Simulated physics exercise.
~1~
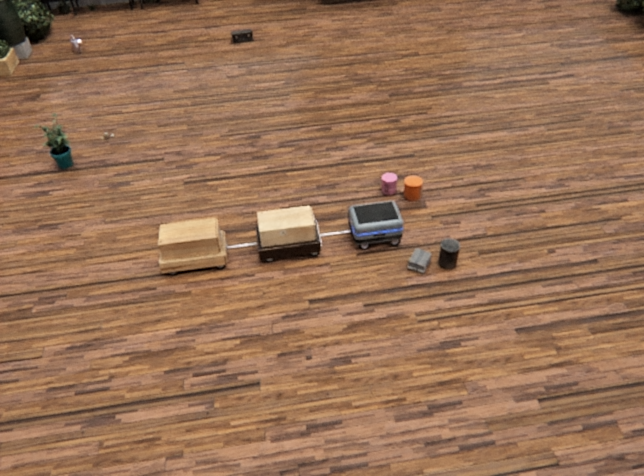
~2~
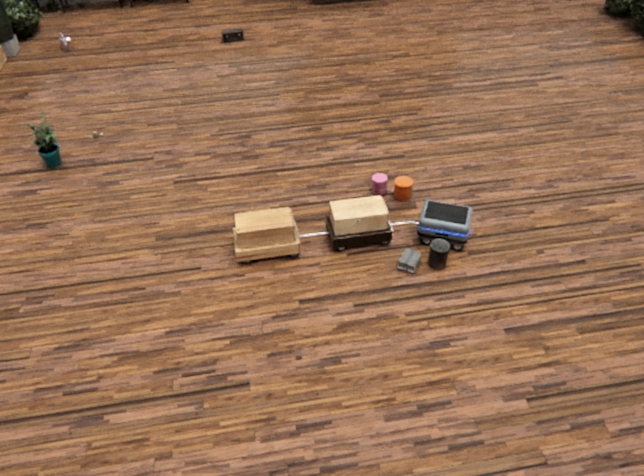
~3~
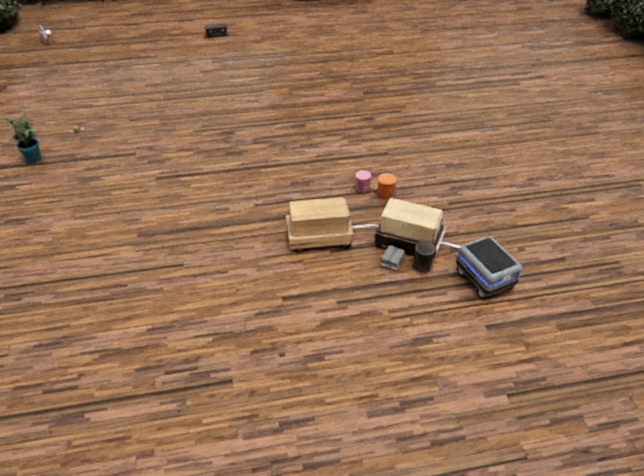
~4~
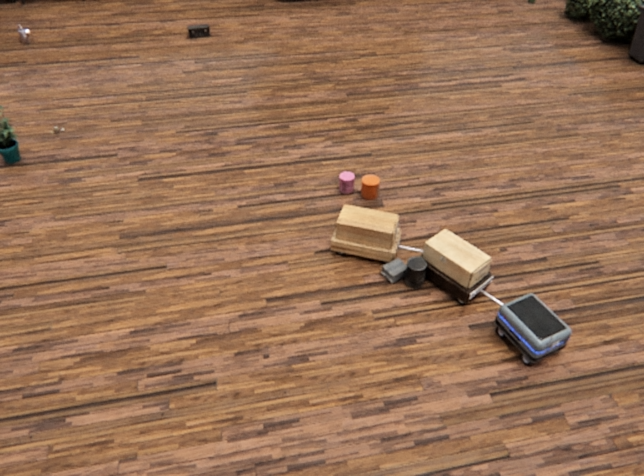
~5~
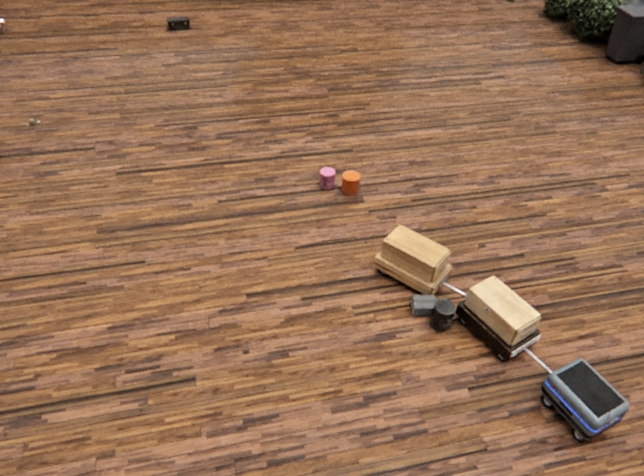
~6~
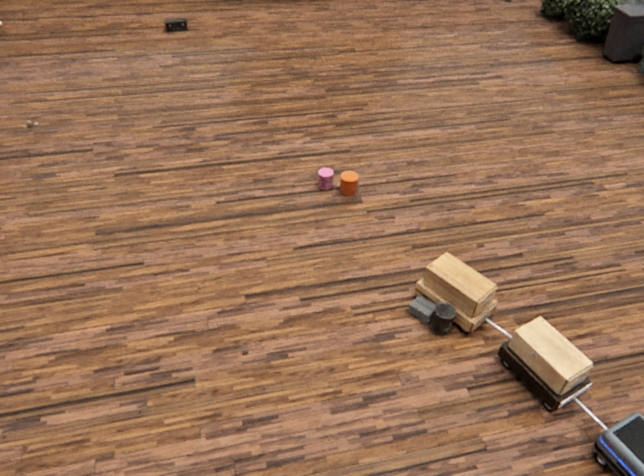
At first, a small blue-grey tug pulls two carts loaded with pale wooden blocks to the right across a plank floor, between a pink and an orange pail and a grey box beside a black pail. The tug then swings toward the lower right, and the carts follow it past the box and black pail. As the train bends round, these two items shift right and down, staying upright. The train straightens and continues diagonally, with the tug partly leaving view. At the end, the grey box and black pail stand beside the rear cart, away from their starting places, while the pink and orange pails remain where they were.
